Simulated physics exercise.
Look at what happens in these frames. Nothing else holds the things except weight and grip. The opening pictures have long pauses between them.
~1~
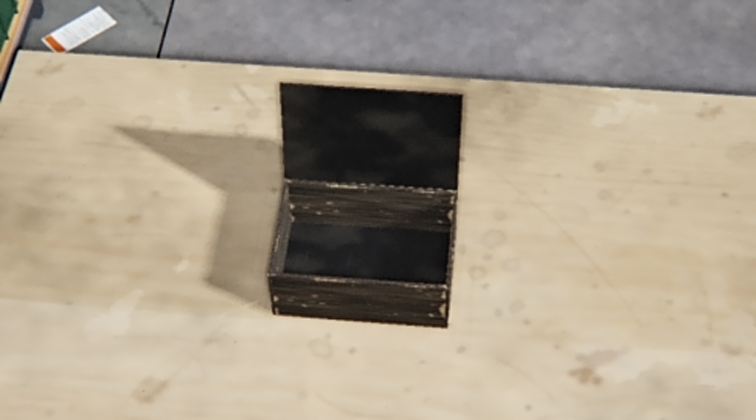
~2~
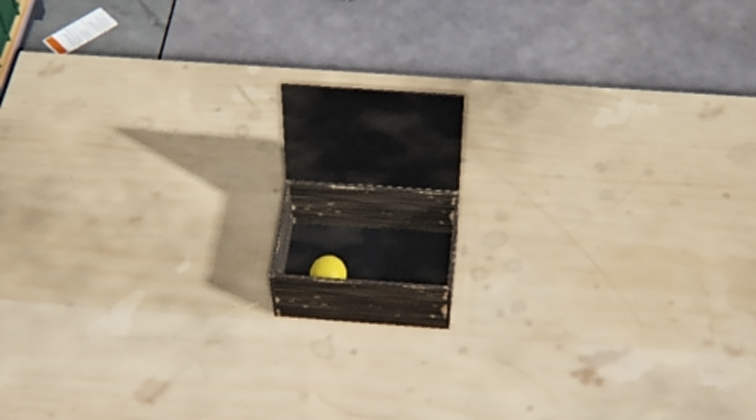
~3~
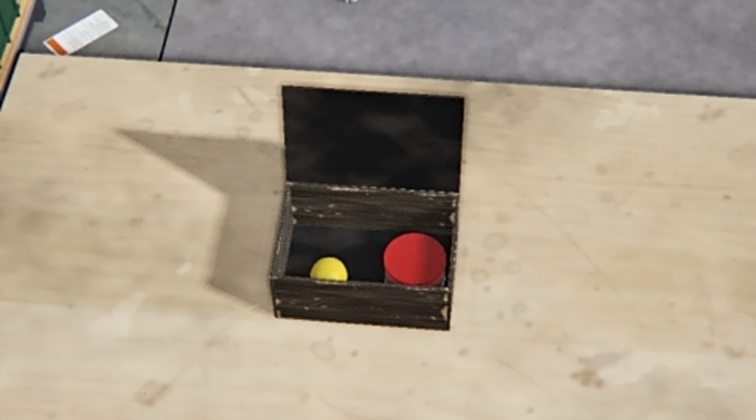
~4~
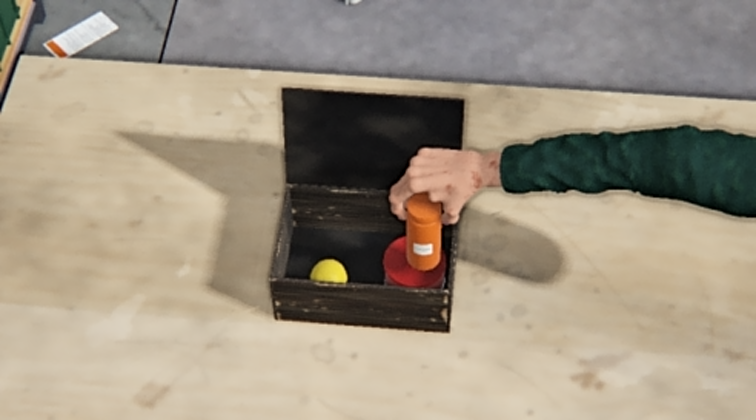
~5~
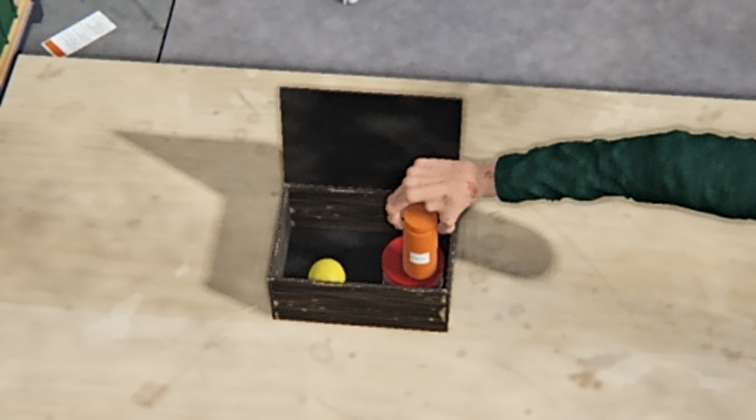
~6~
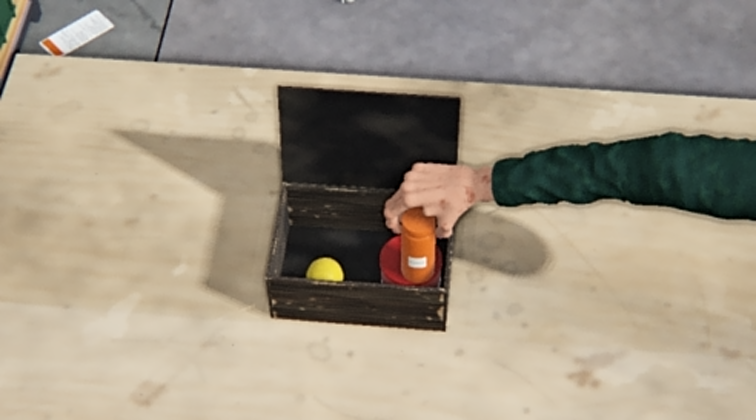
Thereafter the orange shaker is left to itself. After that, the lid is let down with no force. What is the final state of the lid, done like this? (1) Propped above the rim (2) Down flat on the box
(1) Propped above the rim.
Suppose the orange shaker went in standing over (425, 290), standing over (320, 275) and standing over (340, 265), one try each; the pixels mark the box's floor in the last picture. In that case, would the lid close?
In case one it remains open, in case two it ends up closed and in case three it remains open.
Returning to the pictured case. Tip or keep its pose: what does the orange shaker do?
Well, the orange shaker stays just as set.
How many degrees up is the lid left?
Angle above rim: About 40°.
Then, 1.10 s after the last picture, lid starting down.
Then, 1.50 s after the last picture, lid 65° above the rim.
Then, 1.80 s after the last picture, lid 42° above the rim.
Then, 3.80 s after the last picture, lid 41° above the rim.
At rest, lid 41° above the rim; all 3 in place. Seen from the same camera at the end, orange shaker near (418, 246).
